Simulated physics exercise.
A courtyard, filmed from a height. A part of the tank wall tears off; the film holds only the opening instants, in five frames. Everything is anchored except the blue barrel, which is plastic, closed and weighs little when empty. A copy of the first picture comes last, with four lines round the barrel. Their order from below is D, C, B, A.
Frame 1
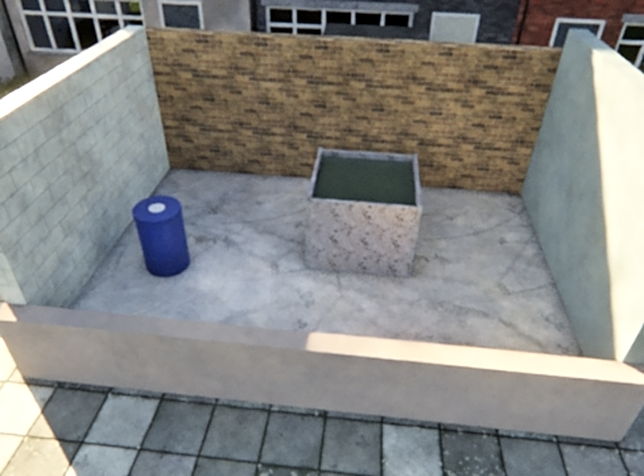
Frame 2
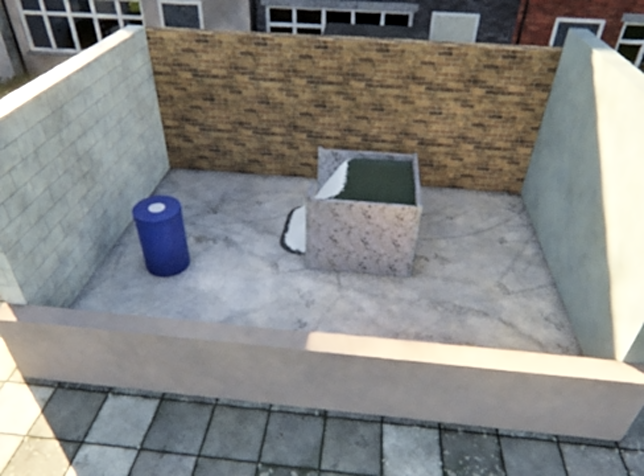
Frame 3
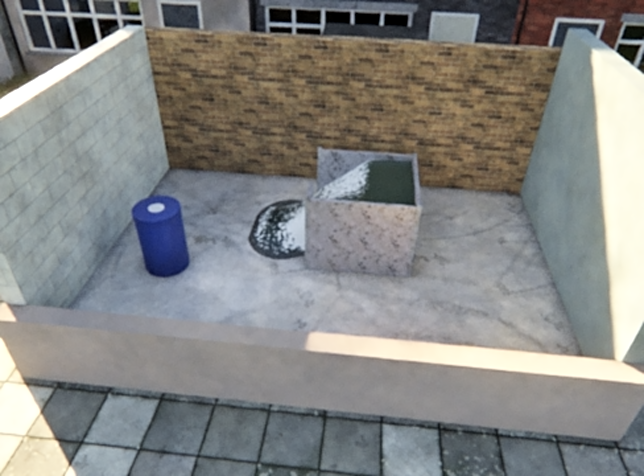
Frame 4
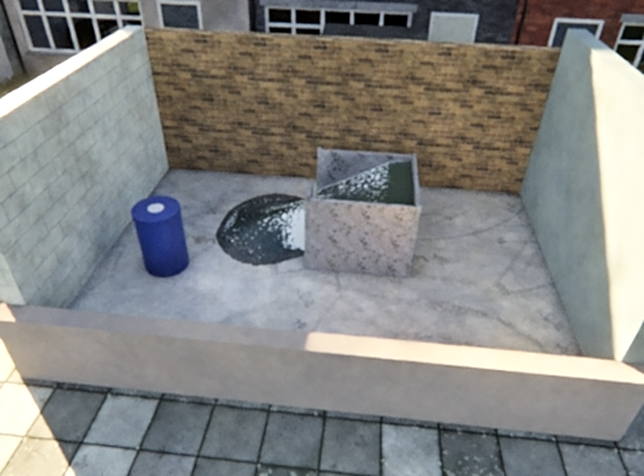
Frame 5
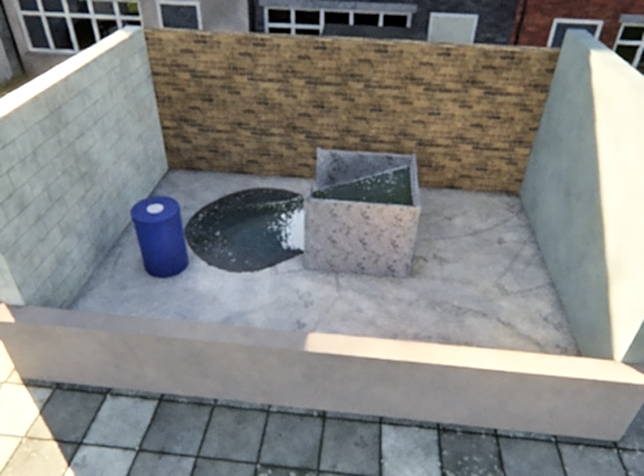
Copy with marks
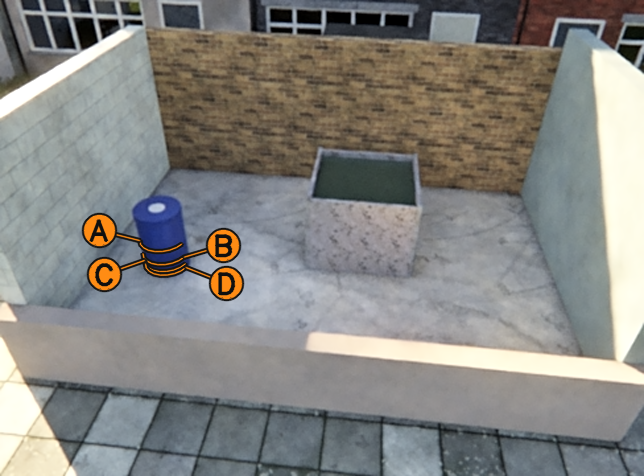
Dark green water pouring from the left side of a square stone tank, spreading leftward across a walled courtyard floor towards a blue barrel.
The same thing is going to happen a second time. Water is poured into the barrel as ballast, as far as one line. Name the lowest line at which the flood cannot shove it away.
Choose A.
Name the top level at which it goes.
That is level B.
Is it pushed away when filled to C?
Yes.
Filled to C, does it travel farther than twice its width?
Yes, it does.
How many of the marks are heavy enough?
One.
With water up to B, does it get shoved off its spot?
Yes.
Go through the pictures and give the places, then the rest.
Lid of the blue barrel at (157, 208); tank full, its middle at (365, 181).
Water covers 2 % of the ground and is seen nearest the barrel at (287, 238).
Water covers 5 % of the ground and is seen nearest the barrel at (258, 241).
Water covers 9 % of the ground and is seen nearest the barrel at (232, 248).
Lid of the blue barrel at (155, 208); water covers 13 % of the ground and is seen nearest the barrel at (204, 255).
On the marked copy, A at (155, 251); B at (157, 264); C at (159, 271); D at (160, 275); from the bottom up D, C, B, A.
Choosing A, it does not move.
Choosing B, it is pushed about its own width away.
Choosing C, it is pushed about 5 times its own width away.
Choosing D, it is pushed about 7 times its own width away.
